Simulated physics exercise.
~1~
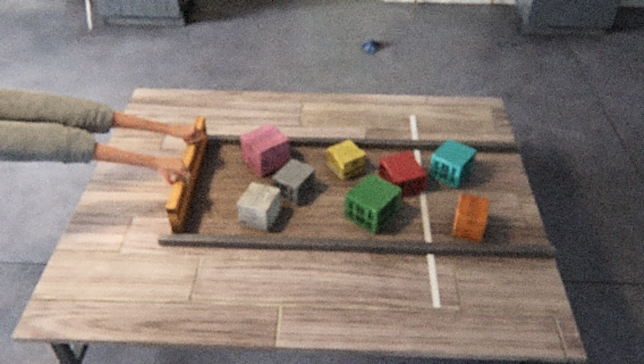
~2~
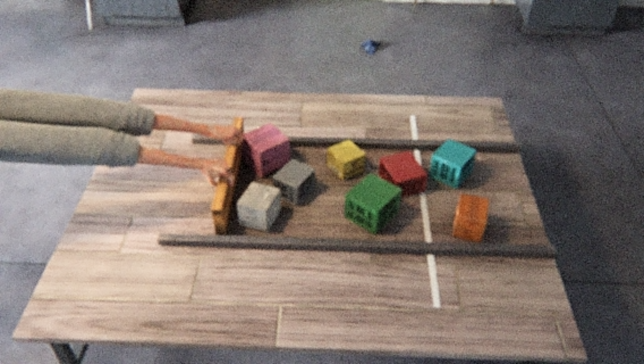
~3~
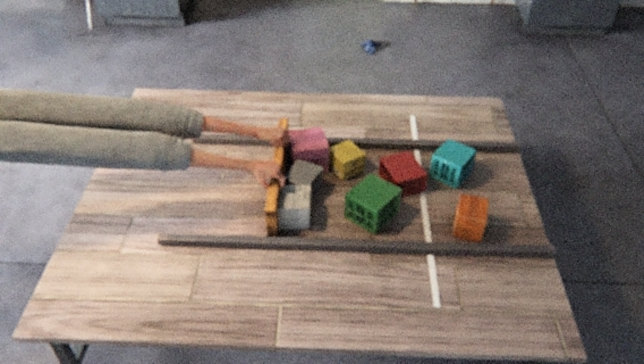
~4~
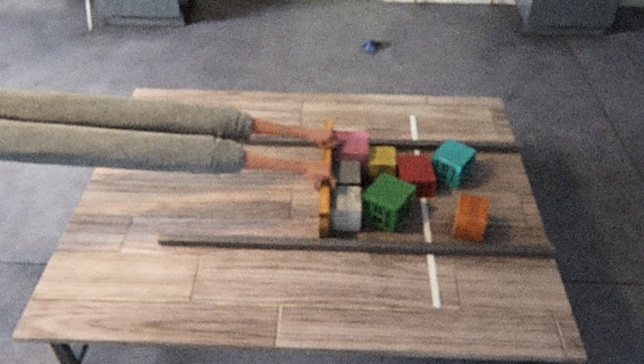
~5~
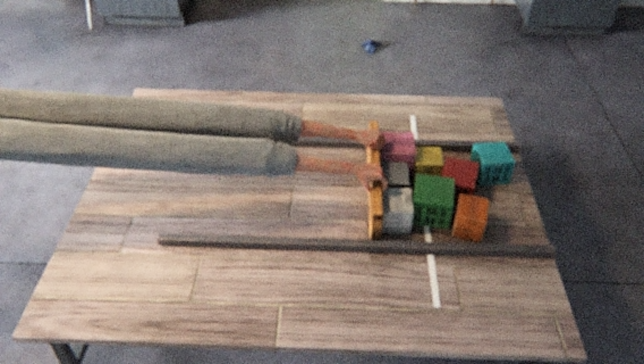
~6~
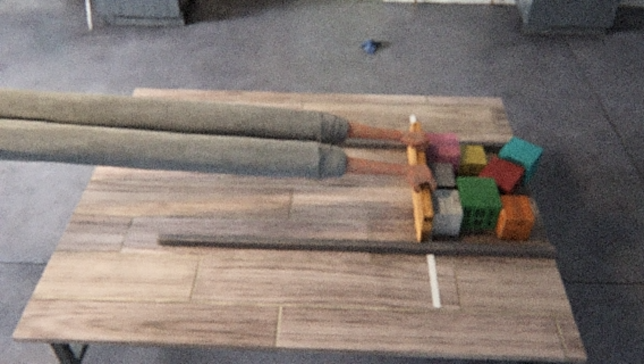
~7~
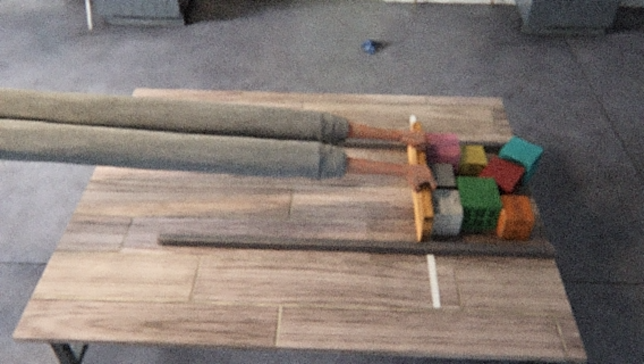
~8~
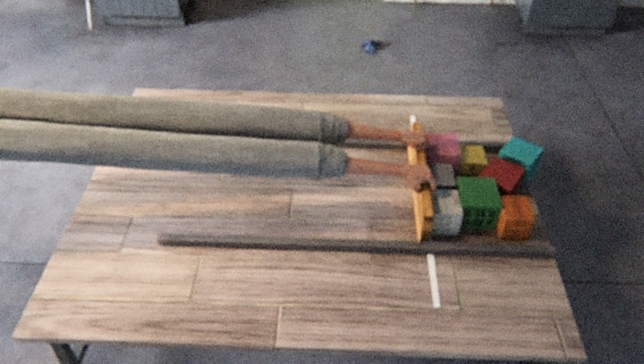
Two hands in long grey-green sleeves reach in from the left, holding an upright orange plank on a wood-topped table seen from above in a room with a grey floor. To its right, between two dark rails, sit pink, white, grey, yellow, green, red, turquoise and orange boxes, with a pale tape line crossing near the right. The hands slide the plank steadily right, gathering the pink, white and grey boxes, then the rest, into a tight cluster. The plank halts at the tape, and every box stays on the table, crowded near its right edge.
